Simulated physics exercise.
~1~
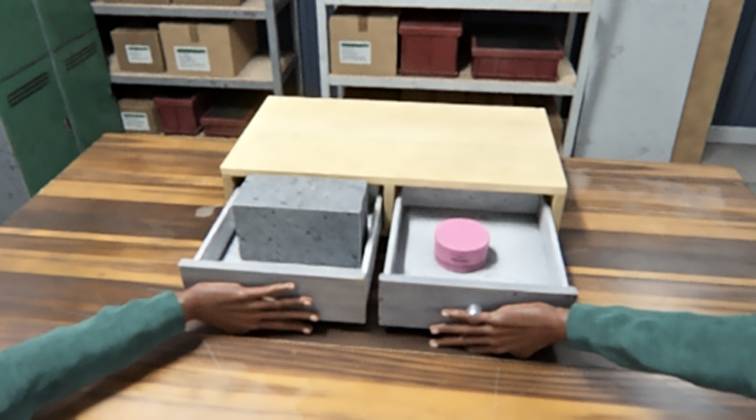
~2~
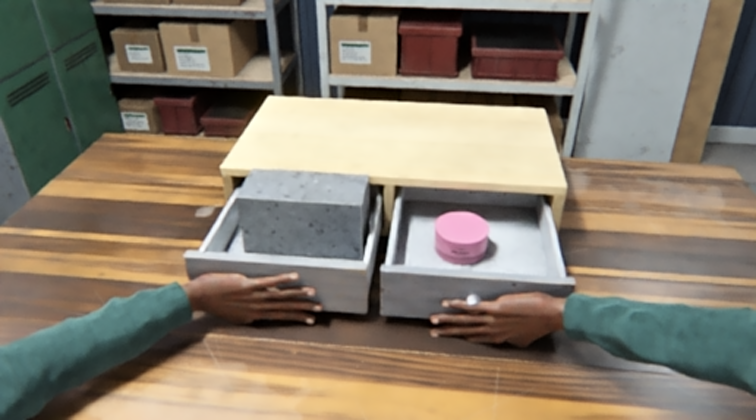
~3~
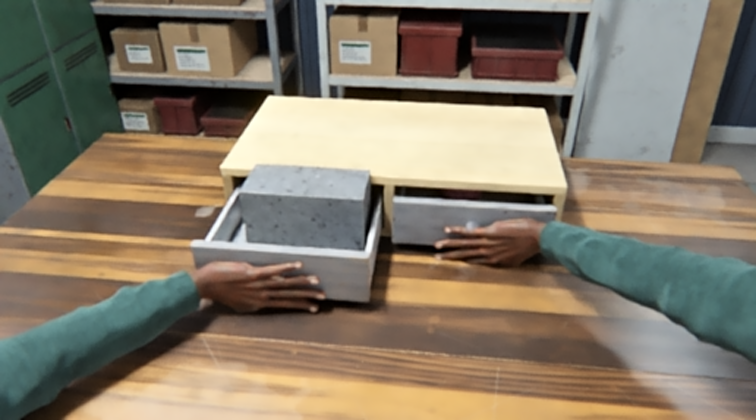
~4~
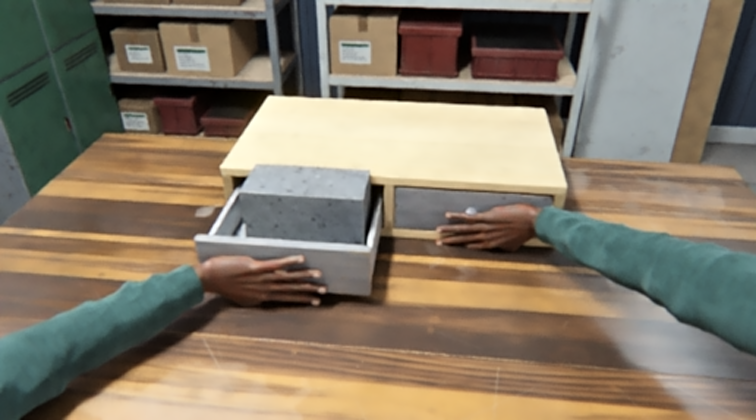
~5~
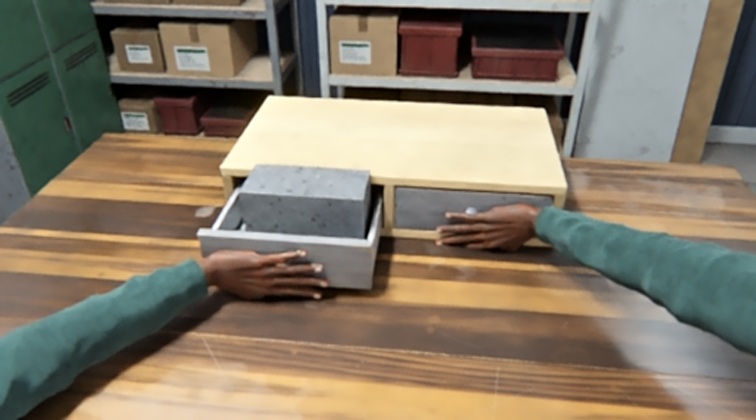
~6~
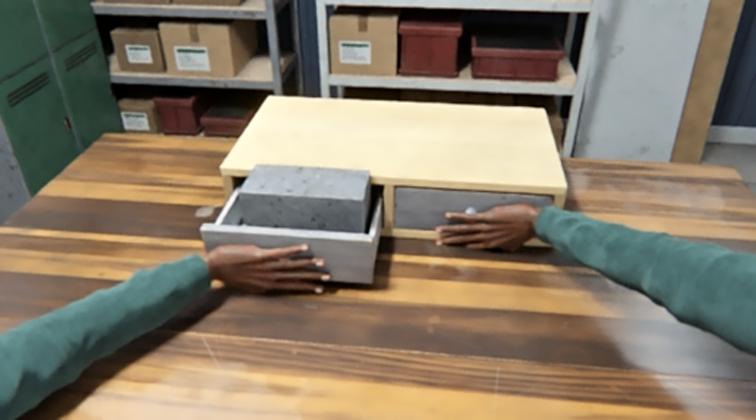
At first, two grey drawers stand open from a pale wooden chest on a striped wooden table, the left holding a large speckled grey block and the right a round pink tub. Two hands in green sleeves rest against the fronts and begin pushing them inward. The right drawer slides in quickly, hiding the tub, while the left creeps back only a little. Soon the right drawer shuts flush, and that hand stays against it. The left hand keeps pushing with slight progress, and the left drawer ends still partly open, the block sticking up inside.
